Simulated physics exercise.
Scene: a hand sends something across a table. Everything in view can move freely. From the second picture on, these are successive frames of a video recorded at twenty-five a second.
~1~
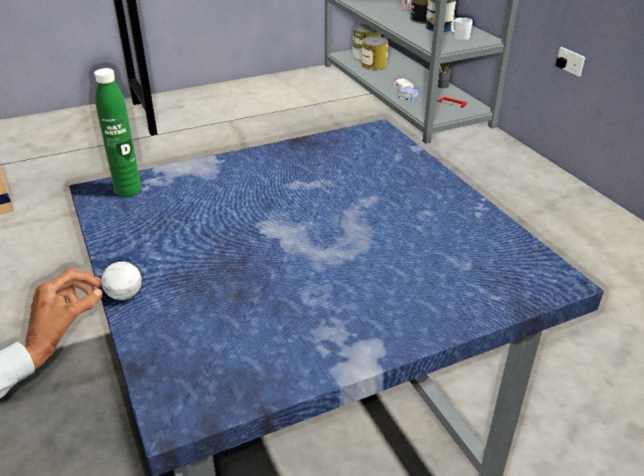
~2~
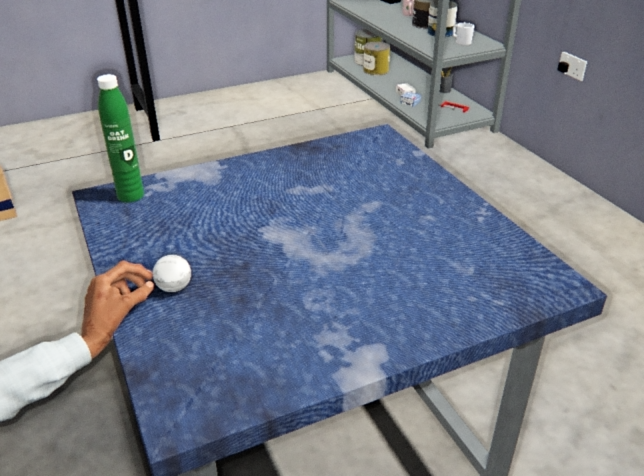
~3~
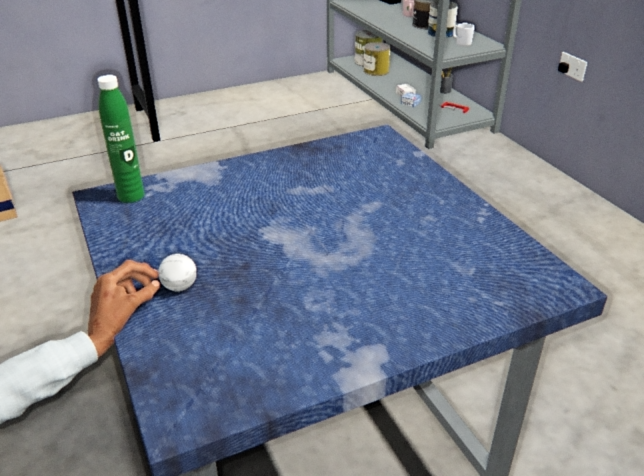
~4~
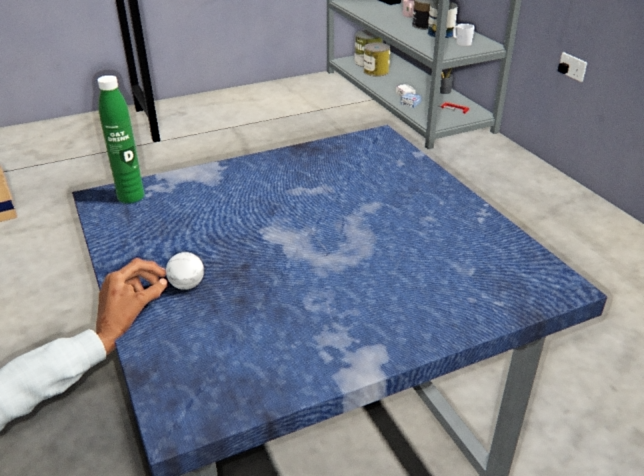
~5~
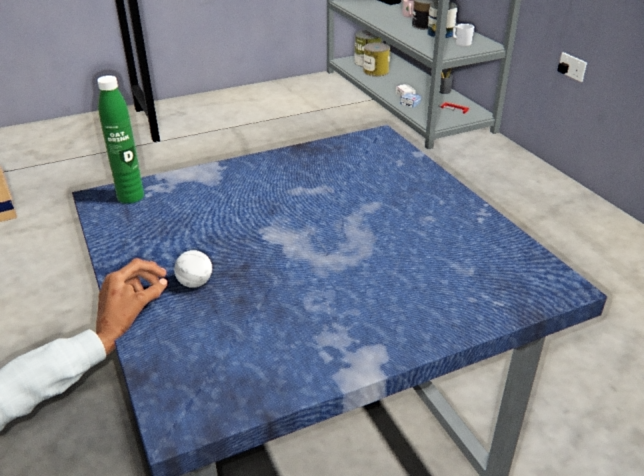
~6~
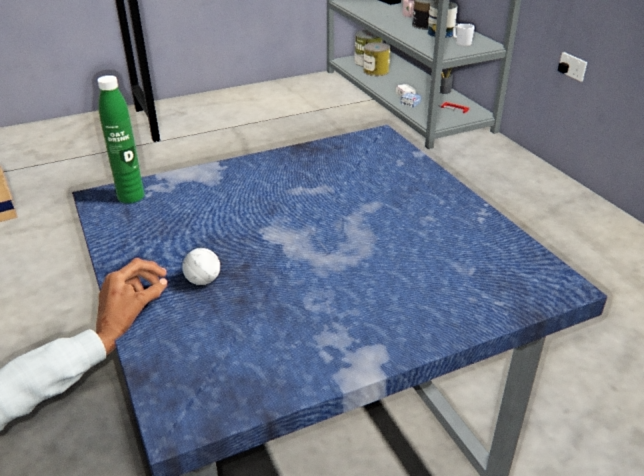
A white ball sits at the left edge of a blue, cloudy-patterned table, held by a hand, with a green bottle standing behind it. The hand moves the ball a short way to the right across the tabletop, then the ball leaves the fingertips and rolls slightly farther right while the hand stays behind.
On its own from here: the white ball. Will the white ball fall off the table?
Likely outcome: It is safe on the table.
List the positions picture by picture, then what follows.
Under the hand; white ball (122, 281), in the first frame.
Under the hand; white ball (172, 274), in the second frame.
Under the hand; white ball (178, 273), in the third frame.
White ball (185, 271), in the fourth frame.
White ball (193, 269) rolled a little, in the fifth frame.
White ball (201, 267) rolled a little, in the sixth frame.
Then, 0.10 s after the last picture, white ball rolled about its own width near (219, 262).
Then, 0.30 s after the last picture, white ball rolled well along near (249, 254).
Then, 0.50 s after the last picture, white ball rolled well along near (271, 248).
Then, 0.70 s after the last picture, white ball rolled well along near (285, 244).
At rest, moved from the start, white ball. Seen from the same camera at the end, white ball near (293, 242).
